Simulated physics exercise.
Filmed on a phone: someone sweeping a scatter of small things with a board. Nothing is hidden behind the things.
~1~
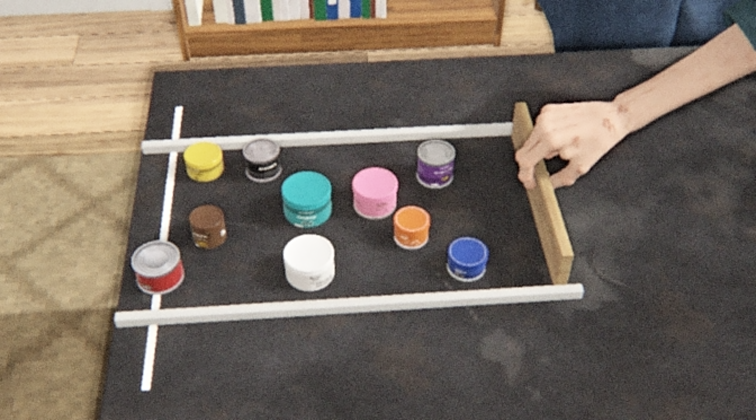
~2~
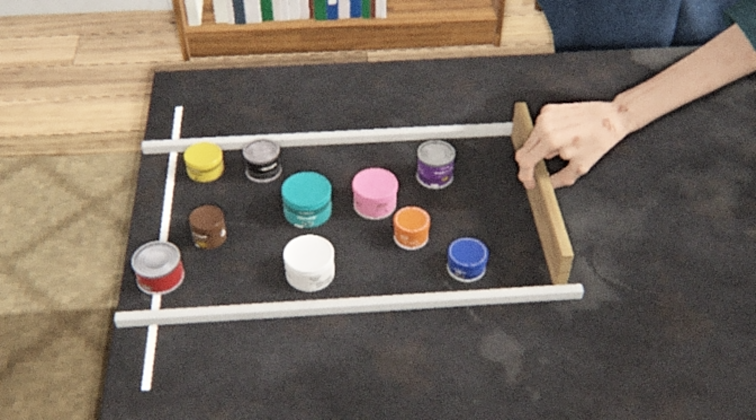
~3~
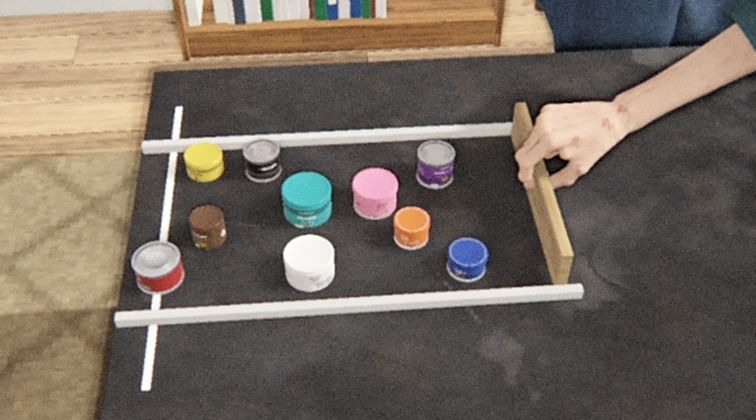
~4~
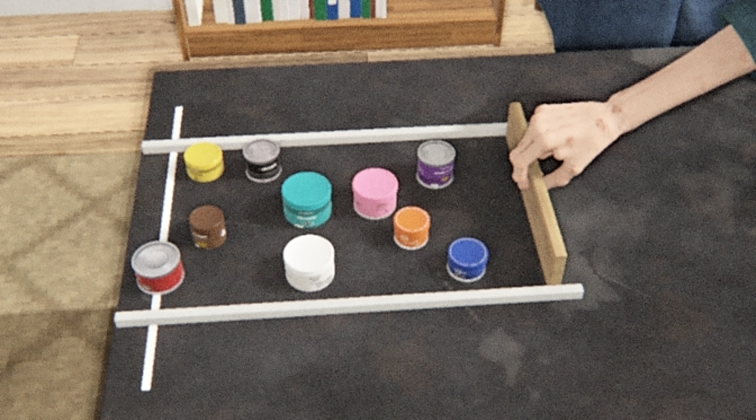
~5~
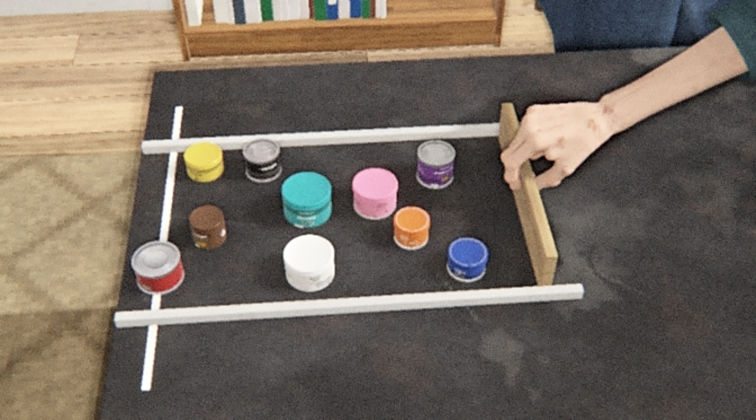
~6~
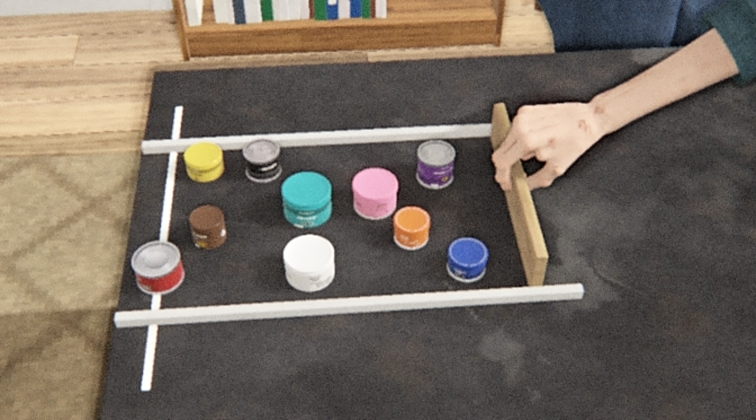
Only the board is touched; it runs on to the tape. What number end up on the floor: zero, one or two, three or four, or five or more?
In the end the number that fall off is five or more.
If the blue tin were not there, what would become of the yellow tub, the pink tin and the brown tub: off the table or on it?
The yellow tub tumbles off; the pink tin survives; the brown tub goes over.
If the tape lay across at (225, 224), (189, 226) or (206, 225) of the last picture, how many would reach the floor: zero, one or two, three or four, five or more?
For each place: One to two; three to four; 1 or 2.
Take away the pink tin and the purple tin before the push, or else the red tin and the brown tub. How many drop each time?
Fallen: 4, and 3 in the other try.
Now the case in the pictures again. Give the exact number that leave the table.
Fallen: 5.
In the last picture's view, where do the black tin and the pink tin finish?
The black tin stops around (153, 156); the pink tin around (142, 208).
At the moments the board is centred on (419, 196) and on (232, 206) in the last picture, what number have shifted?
First 3, then 10.
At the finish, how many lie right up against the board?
In contact: 5.
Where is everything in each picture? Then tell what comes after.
Red tin (158, 268); yellow tub (204, 162); brown tub (208, 227); board (539, 189); tape (165, 227), in the first frame.
Yellow tub (204, 162); white tub (309, 263), in the second frame.
Brown tub (208, 227); pink tin (375, 194), in the third frame.
Red tin (158, 268); board (533, 190), in the fourth frame.
Yellow tub (204, 162); black tin (263, 160), in the fifth frame.
Red tin (158, 268); yellow tub (204, 162); brown tub (208, 227); board (516, 191); tape (165, 227), in the sixth frame.
Soon after, none off yet; red tin at rest near (158, 268); yellow tub at rest near (204, 162); brown tub at rest near (208, 227).
By the end, the number that fall off is five or more; fallen, white tub, turquoise tub, brown tub, yellow tub and red tin.
